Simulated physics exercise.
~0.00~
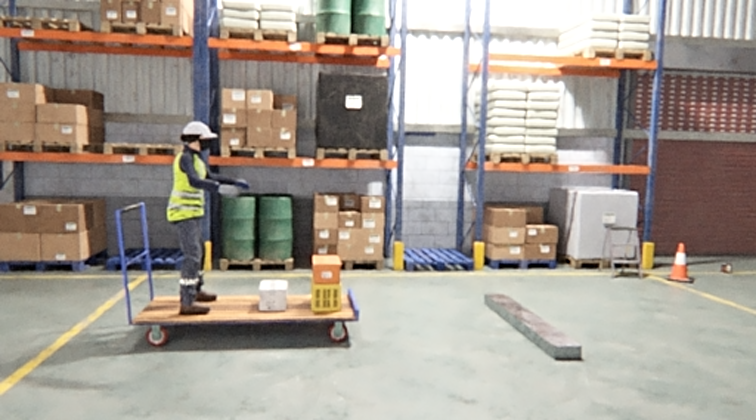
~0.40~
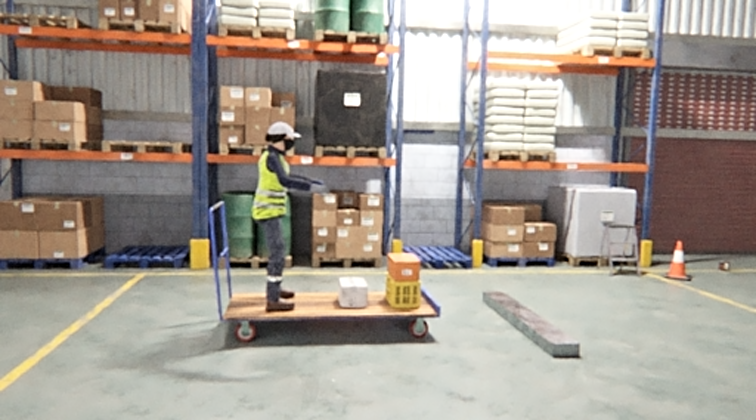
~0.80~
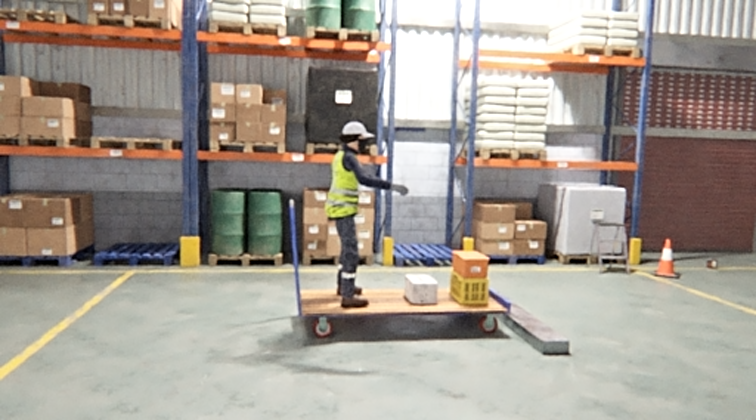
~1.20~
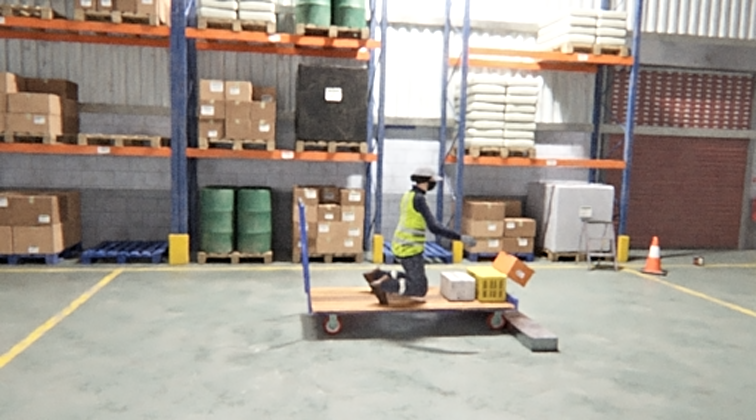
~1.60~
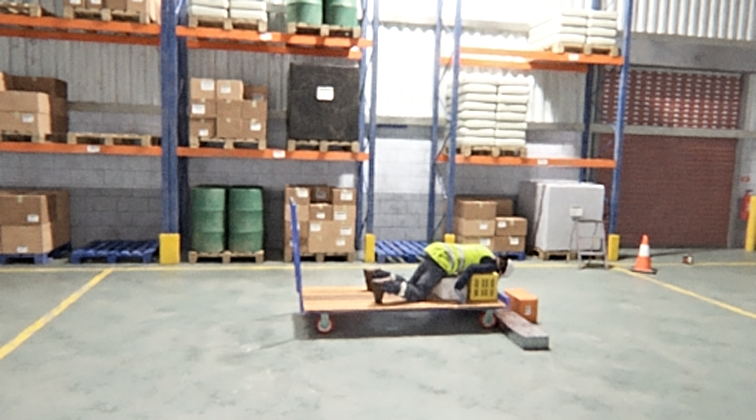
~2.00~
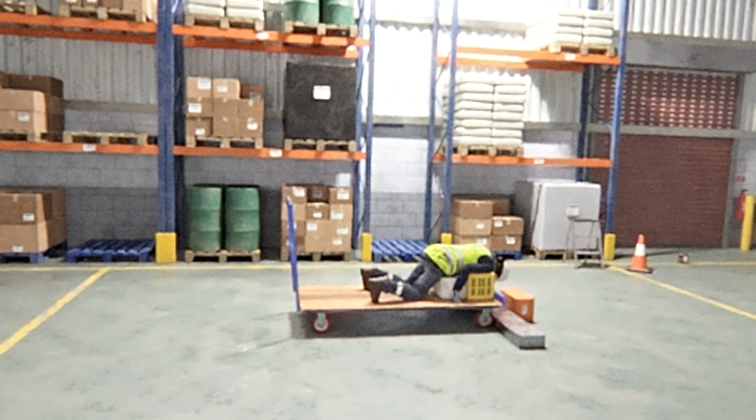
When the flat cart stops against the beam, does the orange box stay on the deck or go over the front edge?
The orange box goes over the front edge, tipping forward off the yellow crate and ending up on its side just beyond the deck.
